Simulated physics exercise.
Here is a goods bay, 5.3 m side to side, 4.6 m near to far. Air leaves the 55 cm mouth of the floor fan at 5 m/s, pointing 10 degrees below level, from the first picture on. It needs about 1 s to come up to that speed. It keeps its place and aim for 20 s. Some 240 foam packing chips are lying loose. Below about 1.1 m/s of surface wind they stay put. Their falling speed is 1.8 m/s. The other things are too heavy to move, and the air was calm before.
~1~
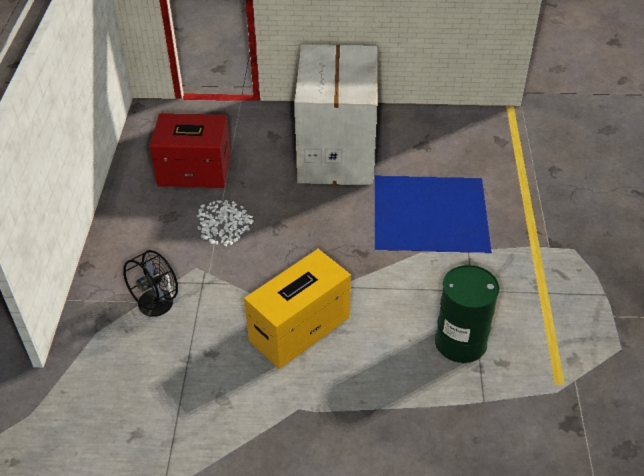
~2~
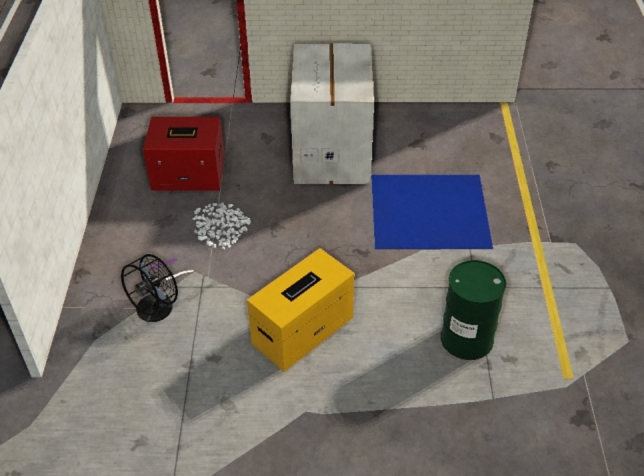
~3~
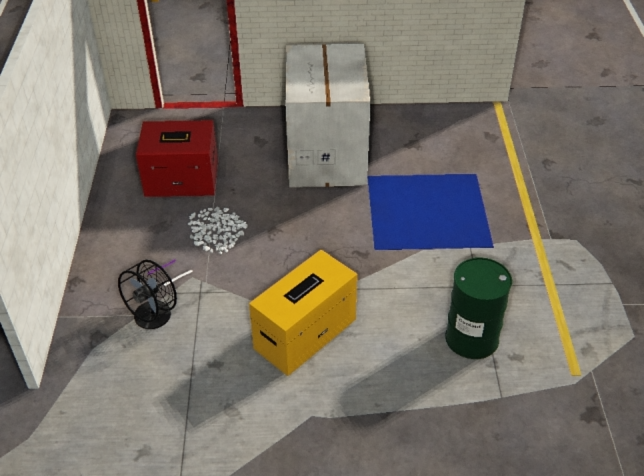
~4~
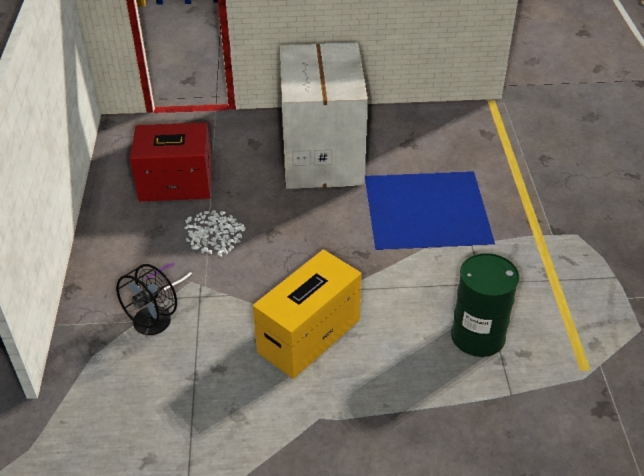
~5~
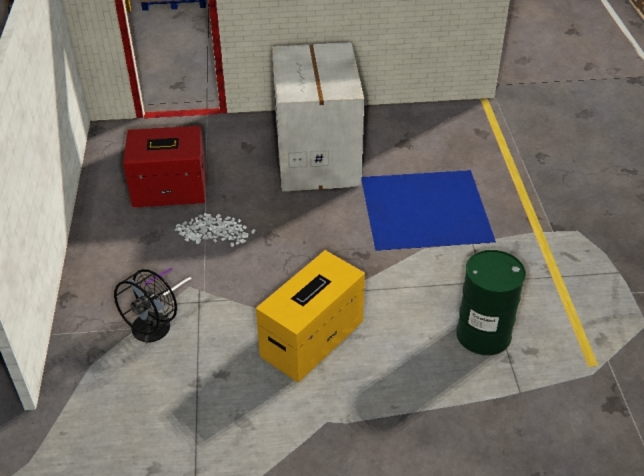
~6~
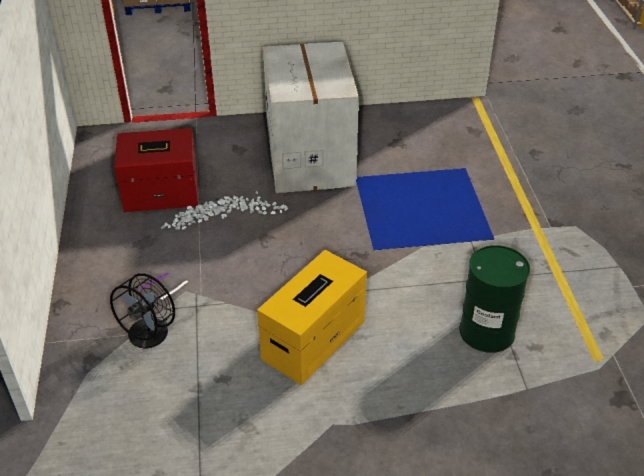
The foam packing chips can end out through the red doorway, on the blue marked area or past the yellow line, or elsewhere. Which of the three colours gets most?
It is red that takes the most.
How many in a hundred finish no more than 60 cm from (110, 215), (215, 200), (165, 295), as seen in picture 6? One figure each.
In turn about 1 %, 15 %, 0 %.
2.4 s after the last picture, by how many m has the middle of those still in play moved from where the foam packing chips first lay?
About 2.2 m.
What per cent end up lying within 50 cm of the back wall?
Near 20 %.
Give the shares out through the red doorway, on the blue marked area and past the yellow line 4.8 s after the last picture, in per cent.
About 15 % red, 0 % blue, 3 % yellow.
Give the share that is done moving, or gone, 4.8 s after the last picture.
Some 5 per cent.
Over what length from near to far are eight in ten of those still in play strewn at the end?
About 2.0 m.
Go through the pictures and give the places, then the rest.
The middle of the foam packing chips is near (221, 223), none has stirred yet and the mouth of the floor fan is at (150, 280), in the first frame.
The middle of the foam packing chips is near (218, 225), none has stirred yet, the blue marked area is centred on (430, 210), the yellow line is centred on (535, 218) and the red doorway is centred on (209, 102), in the second frame.
The middle of the foam packing chips is near (214, 229), none has stirred yet, the top of a packing case is at (175, 137) and the top of a packing case is at (304, 288), in the third frame.
The middle of the foam packing chips is near (217, 233) and about 1 % have left their places, in the fourth frame.
The middle of the foam packing chips is near (212, 231), the farthest in sight from the floor fan is at (240, 221) and about 60 % have left their places, in the fifth frame.
The middle of the foam packing chips is near (213, 210), the farthest in sight from the floor fan is at (257, 193) and all have left their places, in the sixth frame.
Then, 2.4 s after the last picture, 0 % are on the blue marked area, 2 % past the yellow line and 2 % out through the red doorway; the middle of those still in play is near (218, 123); 4 % have settled or left.
Then, 4.8 s after the last picture, 0 % are on the blue marked area, 3 % past the yellow line and 17 % out through the red doorway; the middle of those still in play is near (195, 120); 5 % have settled or left.
Then, 9.4 s after the last picture, 0 % are on the blue marked area, 9 % past the yellow line and 41 % out through the red doorway; the middle of those still in play is near (177, 119); 12 % have settled or left.
Then, 18.4 s after the last picture, at the end, 0 % are on the blue marked area, 10 % past the yellow line and 48 % out through the red doorway; the middle of those still in play is near (161, 118).
